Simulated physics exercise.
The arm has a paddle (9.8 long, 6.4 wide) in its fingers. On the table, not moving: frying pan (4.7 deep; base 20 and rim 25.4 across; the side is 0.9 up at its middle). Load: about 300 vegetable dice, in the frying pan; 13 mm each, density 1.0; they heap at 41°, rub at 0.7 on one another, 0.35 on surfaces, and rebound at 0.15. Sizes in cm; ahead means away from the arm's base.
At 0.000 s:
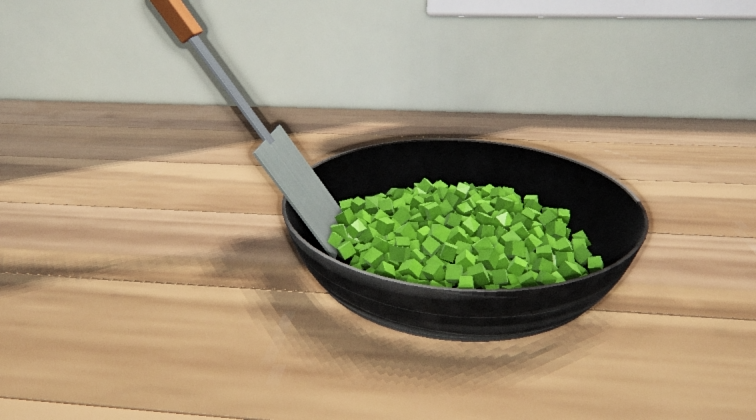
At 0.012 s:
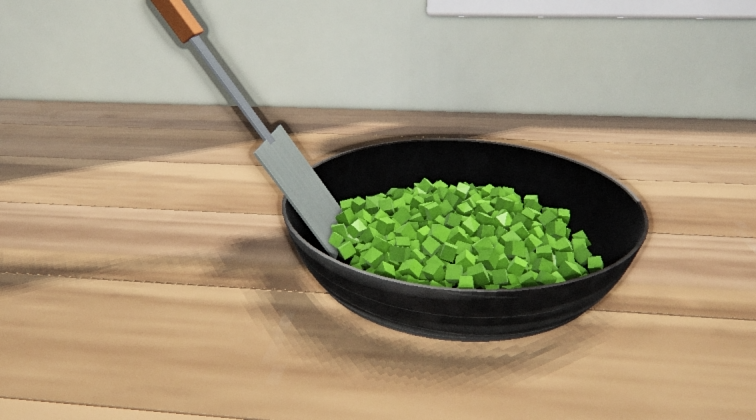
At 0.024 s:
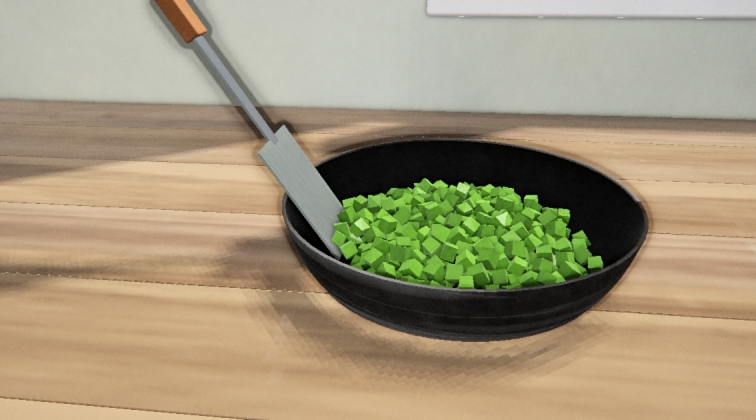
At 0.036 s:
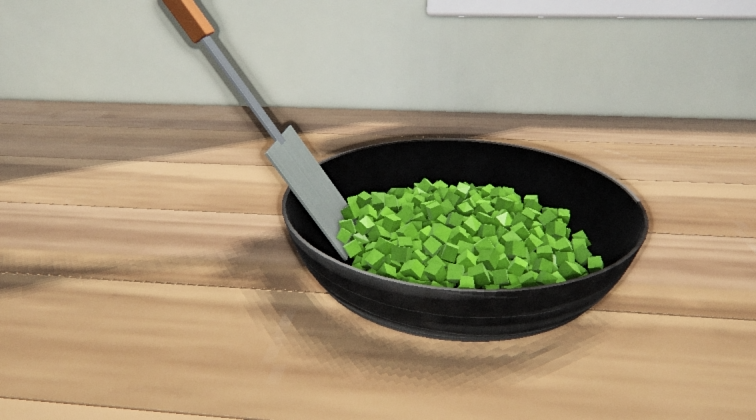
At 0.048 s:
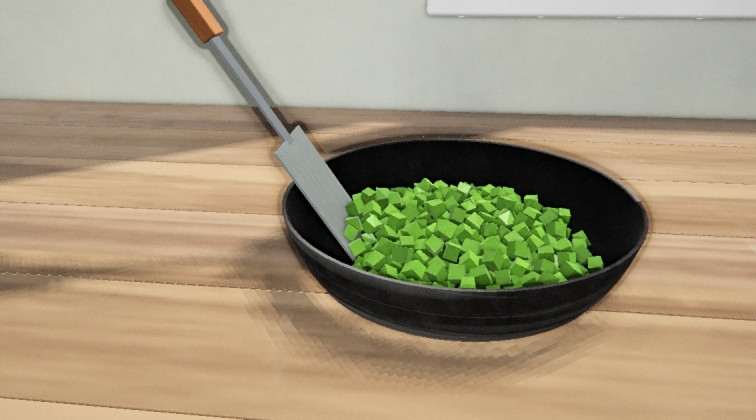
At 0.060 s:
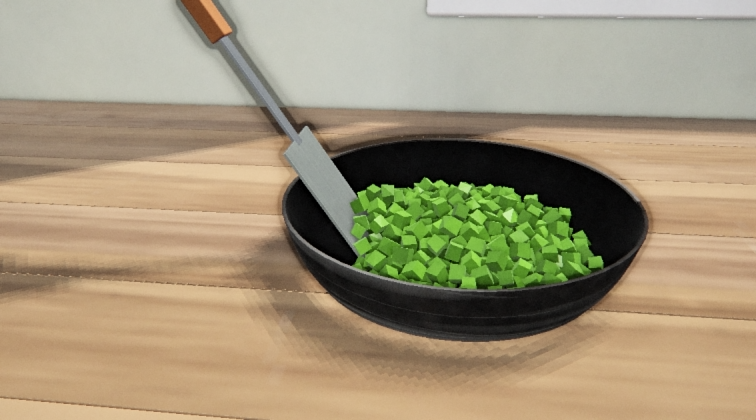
The footage shows a black frying pan of green vegetable dice sitting still on a wooden table while a paddle, tilted against the pan's left side, shifts slightly to the right, and the heap of dice barely changes.
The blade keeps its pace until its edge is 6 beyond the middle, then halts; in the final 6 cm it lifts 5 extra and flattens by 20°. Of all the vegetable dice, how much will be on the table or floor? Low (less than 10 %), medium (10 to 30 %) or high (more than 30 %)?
Share on the table or floor: Low (less than 10 %).
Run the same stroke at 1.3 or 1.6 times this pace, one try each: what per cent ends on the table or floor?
Some 5 and 10 per cent.
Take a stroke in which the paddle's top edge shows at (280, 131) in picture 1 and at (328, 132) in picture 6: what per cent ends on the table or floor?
Some 5 per cent.
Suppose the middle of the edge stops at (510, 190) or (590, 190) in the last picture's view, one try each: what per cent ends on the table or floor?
Some 0 and 10 per cent.
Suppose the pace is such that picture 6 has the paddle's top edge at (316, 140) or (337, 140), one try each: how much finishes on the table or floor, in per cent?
Some 10 and 15 per cent.
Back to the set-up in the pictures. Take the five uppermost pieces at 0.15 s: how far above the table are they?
About 4 cm.
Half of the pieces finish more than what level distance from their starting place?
Roughly 3 cm.
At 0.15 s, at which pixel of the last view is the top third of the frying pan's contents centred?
Around (486, 223).
After 0.15 s, sloping 57°, highest piece 5 above the table; 305 in the frying pan.
After 0.23 s, sloping 48°, highest piece 7 above the table; 305 in the frying pan.
After 0.48 s, sloping 37°, highest piece 6 above the table; 302 in the frying pan, 2 on the table or floor, 1 on the blade or in flight.
After 1.53 s, sloping 37°, highest piece 5 above the table; 302 in the frying pan, 3 on the table or floor.
In the end, 302 in the frying pan, 3 on the table or floor. That is 1 % on the table or floor.
